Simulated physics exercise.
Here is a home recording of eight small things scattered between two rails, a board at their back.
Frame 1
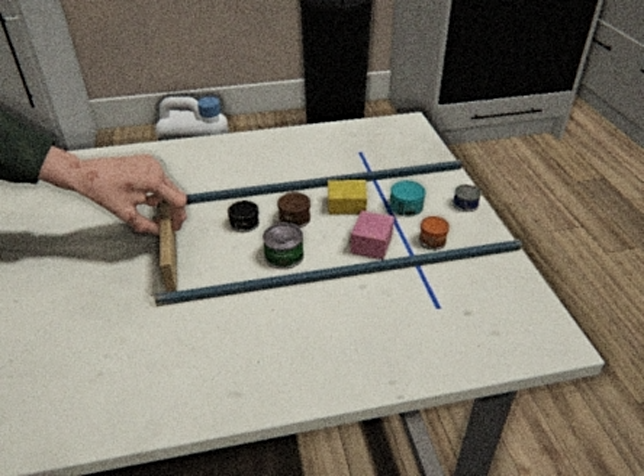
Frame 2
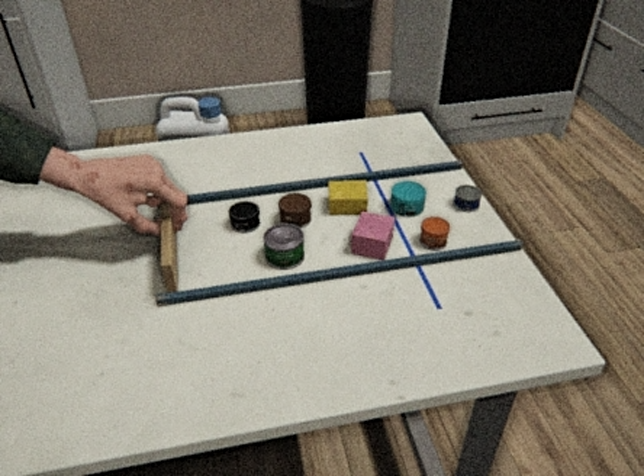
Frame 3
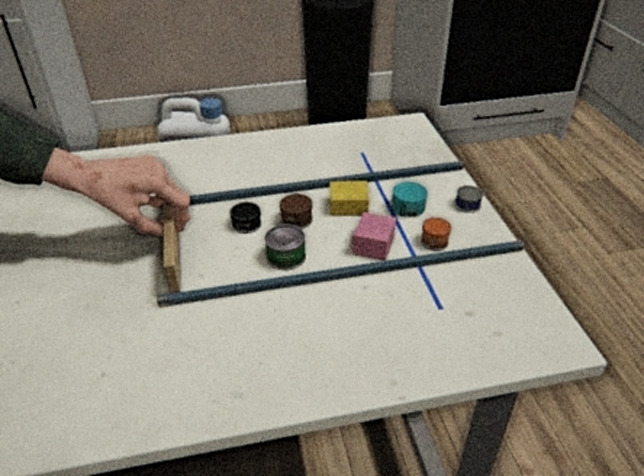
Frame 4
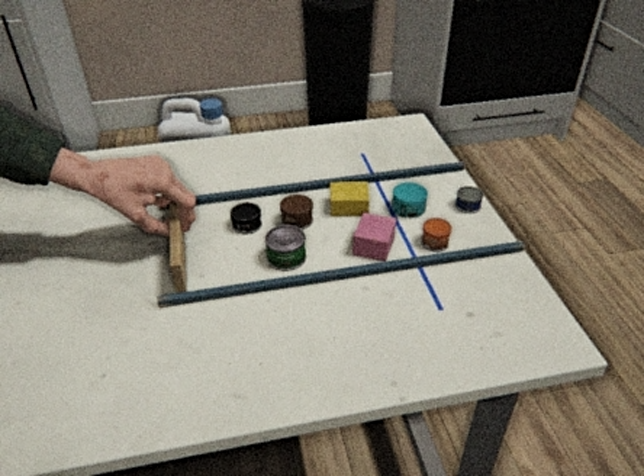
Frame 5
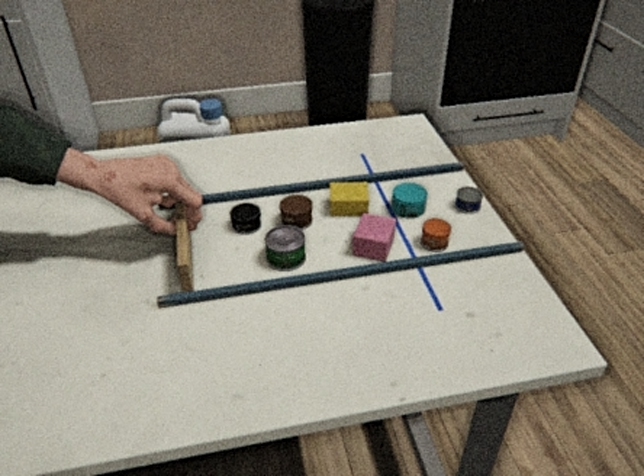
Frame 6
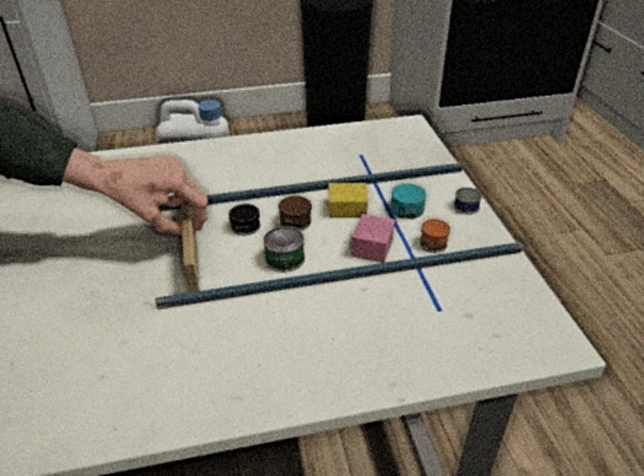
A hand sliding a wooden board slightly right between two rails, towards small tubs, tins and blocks that stay still.
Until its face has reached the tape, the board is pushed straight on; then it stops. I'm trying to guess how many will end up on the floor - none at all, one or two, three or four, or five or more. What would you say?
The push is going to knock none off the table.
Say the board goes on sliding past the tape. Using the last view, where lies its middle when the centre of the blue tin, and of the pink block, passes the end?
(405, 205) and (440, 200), more or less.
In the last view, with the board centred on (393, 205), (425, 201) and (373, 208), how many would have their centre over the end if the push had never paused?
Respectively, 0, 2 and 0.
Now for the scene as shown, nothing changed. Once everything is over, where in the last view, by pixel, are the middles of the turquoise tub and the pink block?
The turquoise tub ends up near (446, 197), and the pink block near (462, 233).
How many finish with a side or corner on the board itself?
That comes to 2.
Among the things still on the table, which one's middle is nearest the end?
Result - the blue tin.
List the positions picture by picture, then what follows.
Blue tin (467, 198); orange pot (434, 233); turquoise tub (407, 198); board (168, 233); tape (393, 217), in the first frame.
Orange pot (435, 233); green tin (284, 246), in the second frame.
Turquoise tub (409, 200); brown pot (297, 212), in the third frame.
Blue tin (469, 200); black tin (246, 218), in the fourth frame.
Orange pot (436, 235); board (184, 233), in the fifth frame.
Blue tin (468, 201); orange pot (435, 236); turquoise tub (408, 201); board (189, 233); tape (394, 220), in the sixth frame.
A little later, none off yet; blue tin at rest near (468, 201); orange pot at rest near (435, 236); turquoise tub at rest near (408, 201).
Next, none off yet; blue tin at rest near (470, 200); orange pot shifted about its own width near (457, 235); turquoise tub moving near (414, 201).
When it is over, the number that fall off is zero.
